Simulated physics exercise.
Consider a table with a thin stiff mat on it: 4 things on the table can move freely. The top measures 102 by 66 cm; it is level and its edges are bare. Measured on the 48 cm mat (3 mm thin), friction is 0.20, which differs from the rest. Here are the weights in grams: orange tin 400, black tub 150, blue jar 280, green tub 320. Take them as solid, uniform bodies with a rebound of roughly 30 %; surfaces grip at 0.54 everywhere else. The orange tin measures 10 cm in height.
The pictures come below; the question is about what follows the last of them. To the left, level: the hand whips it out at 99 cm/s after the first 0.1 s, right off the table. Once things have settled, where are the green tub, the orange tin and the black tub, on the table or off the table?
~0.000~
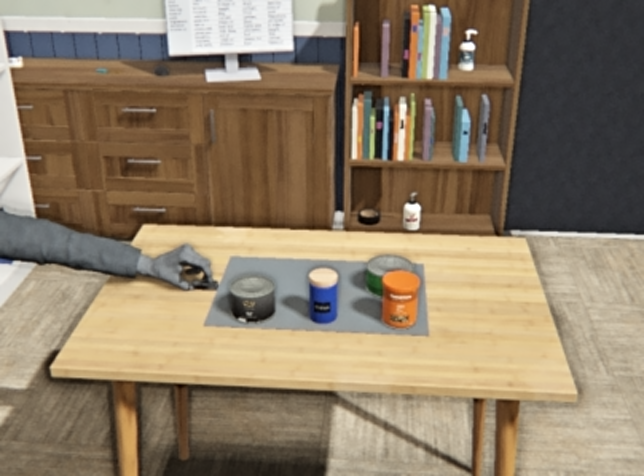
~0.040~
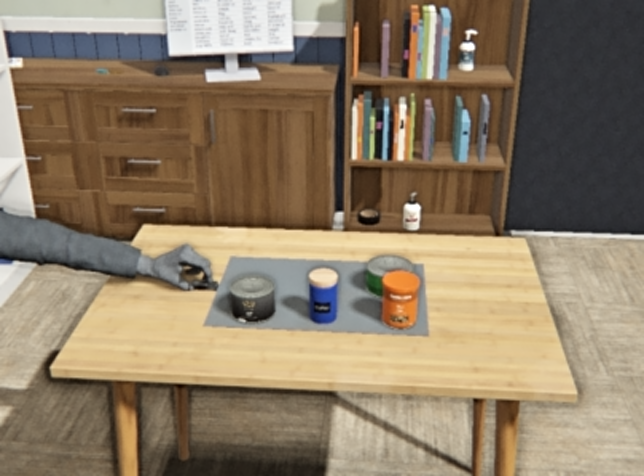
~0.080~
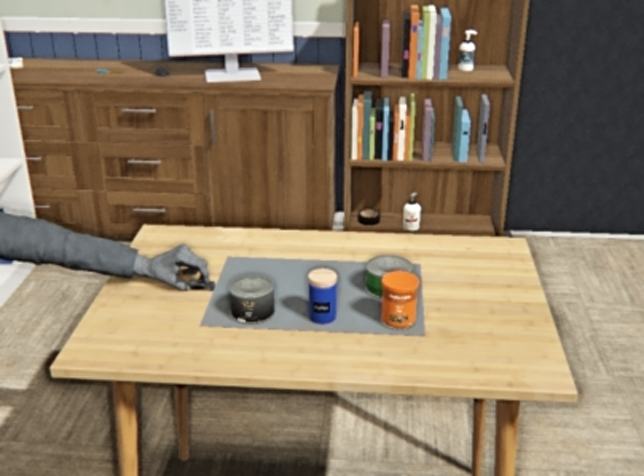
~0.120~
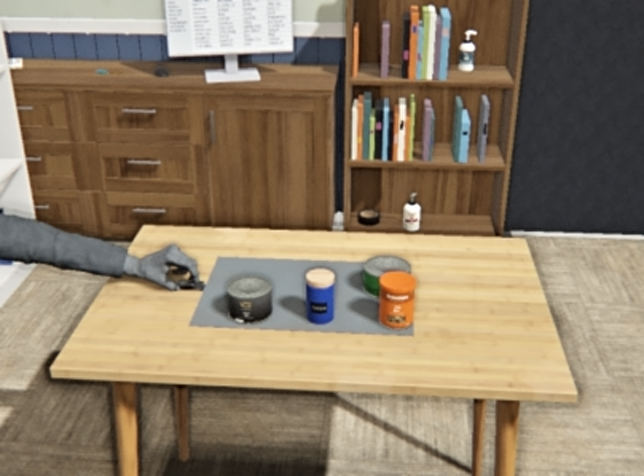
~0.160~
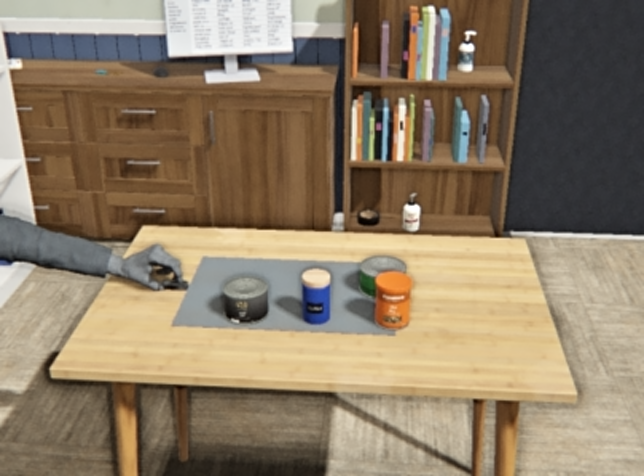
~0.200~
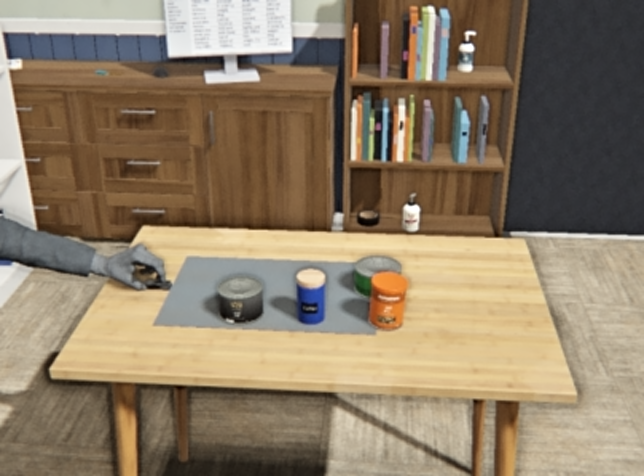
Green tub: On the table; orange tin: On the table; black tub: Off the table.
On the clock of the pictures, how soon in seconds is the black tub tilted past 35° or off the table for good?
Around 0.7 s on the clock.
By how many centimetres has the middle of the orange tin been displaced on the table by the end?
Start to finish, roughly 4 cm.
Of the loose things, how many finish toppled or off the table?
In all, 2.
By 0.40 s, 31 cm of pull; black tub 13 cm from its spot near (195, 298); green tub 6 cm from its spot near (362, 278); orange tin 4 cm from its spot near (383, 302).
By 0.70 s, 60 cm of pull; black tub now off the table; green tub 6 cm from its spot near (362, 278); orange tin 4 cm from its spot near (383, 303).
By 0.90 s, 80 cm of pull; blue jar now off the table; green tub 6 cm from its spot near (362, 278); orange tin 4 cm from its spot near (383, 303).
By 1.10 s, 94 cm of pull; green tub 6 cm from its spot near (362, 278); orange tin 4 cm from its spot near (383, 302).
When it is over (1.8 s), off the table, black tub and blue jar; not toppled but over 6 cm from the start, green tub; orange tin within 6 cm of the start. End places, in pixels of the last picture, green tub near (362, 278), orange tin near (383, 303).
